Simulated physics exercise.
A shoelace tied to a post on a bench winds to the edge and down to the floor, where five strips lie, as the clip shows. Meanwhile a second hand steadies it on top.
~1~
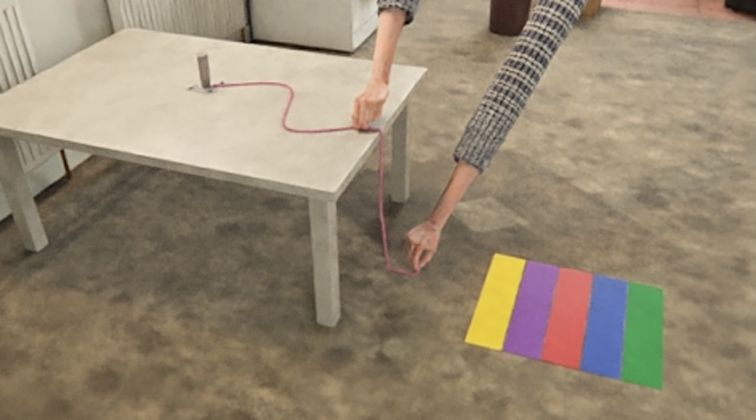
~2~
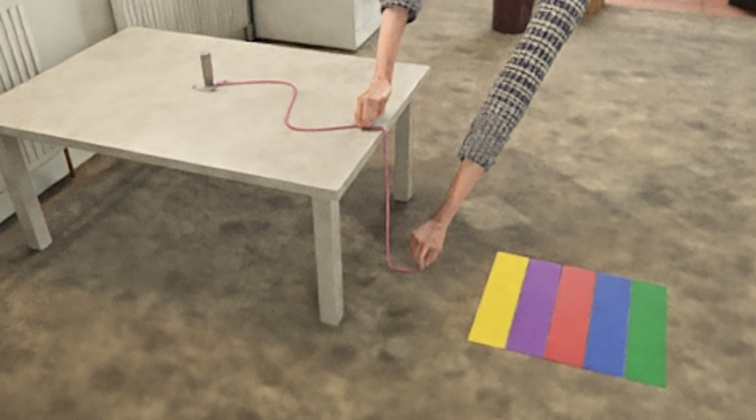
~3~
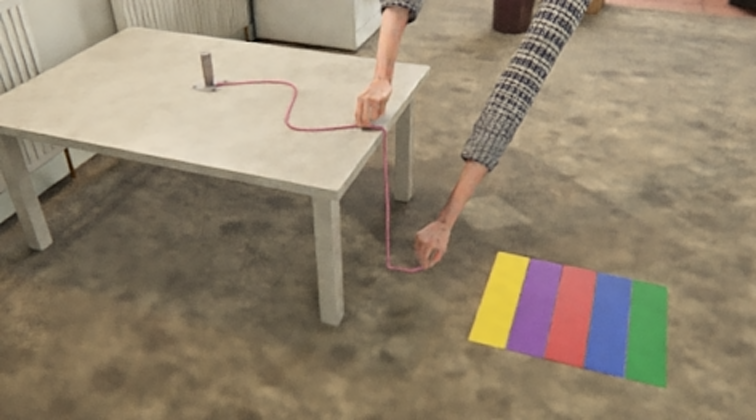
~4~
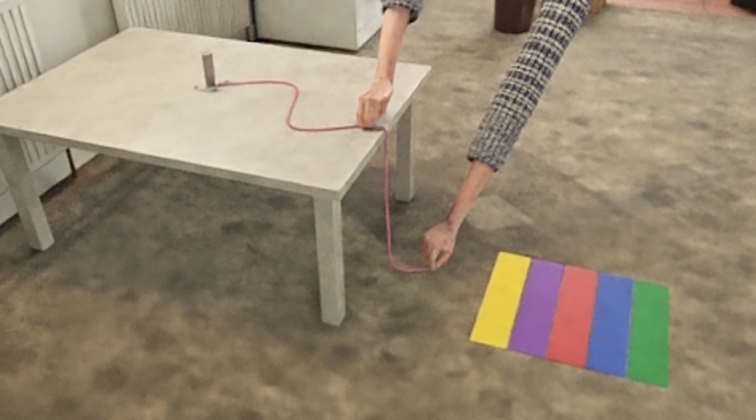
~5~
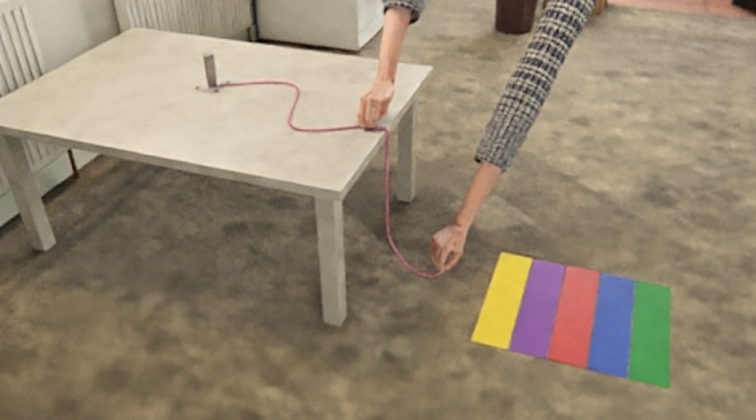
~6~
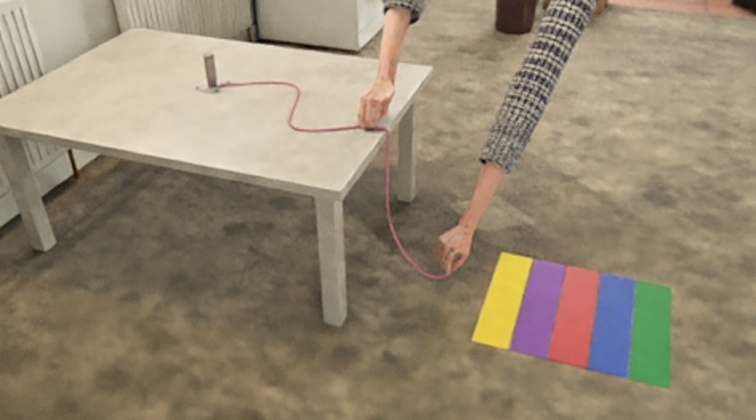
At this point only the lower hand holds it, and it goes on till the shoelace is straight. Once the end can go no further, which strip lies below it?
The blue strip lies below it.
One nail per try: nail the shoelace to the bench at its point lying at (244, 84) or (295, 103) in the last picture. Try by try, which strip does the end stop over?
First try blue, second try red.
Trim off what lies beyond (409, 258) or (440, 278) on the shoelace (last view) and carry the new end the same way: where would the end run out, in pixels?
One per try, the spots are (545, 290) and (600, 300).
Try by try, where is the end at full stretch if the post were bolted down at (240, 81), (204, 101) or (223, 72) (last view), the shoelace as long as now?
Pixels, try by try: About (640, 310), (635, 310), (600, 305).
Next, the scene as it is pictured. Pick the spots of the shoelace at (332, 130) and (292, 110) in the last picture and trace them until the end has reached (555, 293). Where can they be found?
The first goes to (394, 143), the other to (334, 115).
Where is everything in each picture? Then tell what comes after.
In the first frame, end (418, 266); yellow (488, 328); purple (525, 337); red (563, 346); blue (602, 355); green (642, 365).
In the second frame, end (424, 264); shoelace through (250, 82) (295, 96) (296, 129) (375, 127) (387, 188) (388, 249).
In the third frame, end (428, 265).
In the fourth frame, end (435, 267); shoelace through (252, 83) (296, 96) (298, 129) (376, 127) (386, 187) (389, 249).
In the fifth frame, end (444, 269).
In the sixth frame, end (451, 270); shoelace through (253, 83) (298, 97) (299, 130) (378, 128) (387, 188) (401, 249).
Early on, end near (555, 293); over purple.
Midway, end near (594, 301); over red.
At the end of the slack, end near (618, 307); over blue. Over blue.
